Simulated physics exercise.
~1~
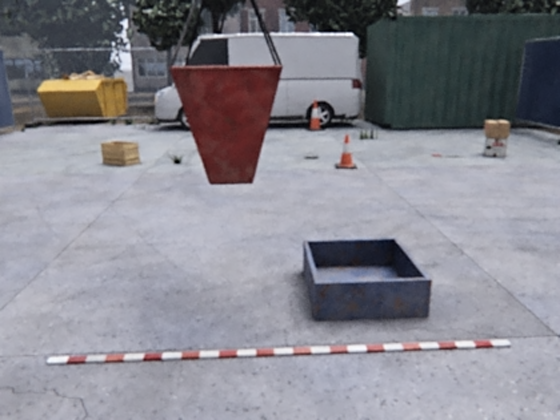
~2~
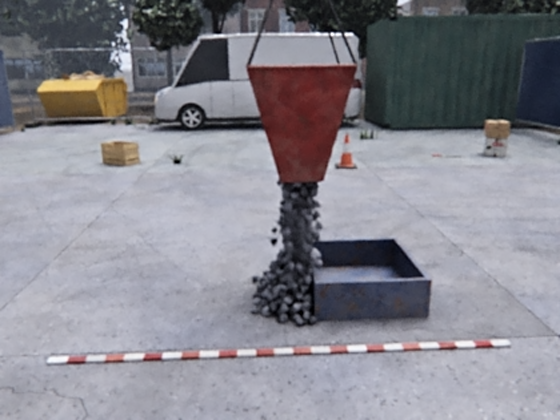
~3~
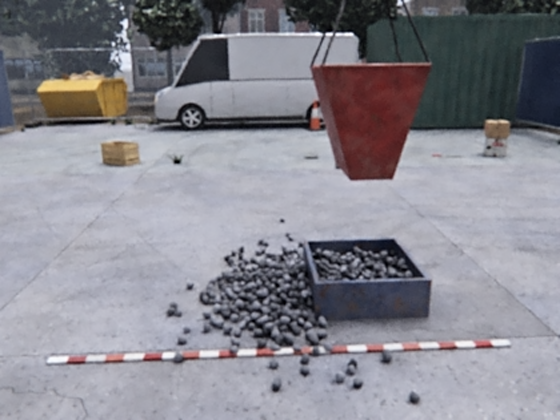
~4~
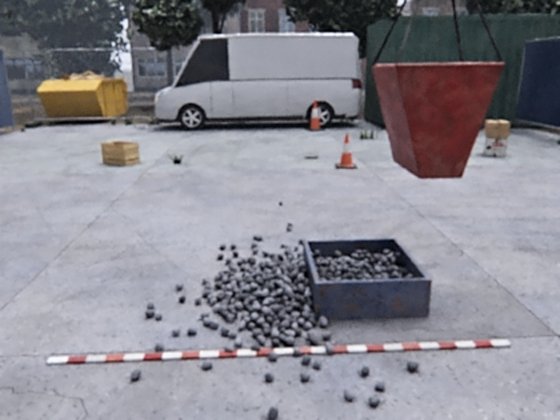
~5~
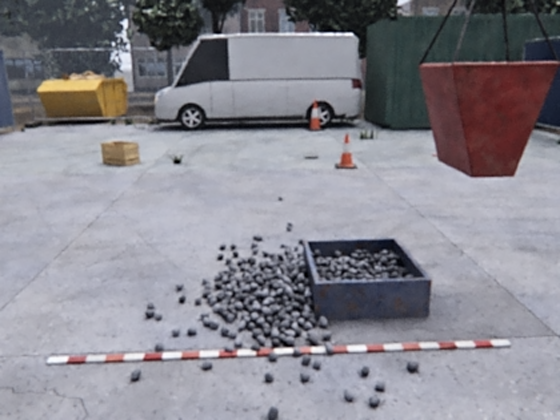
In a concrete yard with a parked white van, a yellow skip and green containers behind, a red tapered skip hangs from cables above a low, open blue bin. The skip moves to the right, and dark rounded stones pour from its bottom, heaping up against the bin's left side. As it carries on over the bin, the stones also land inside, while others scatter across the ground and past the red and white striped pole. The emptied skip keeps travelling right. At the end, the stones lie still, roughly half in the bin and half mostly piled to its left.
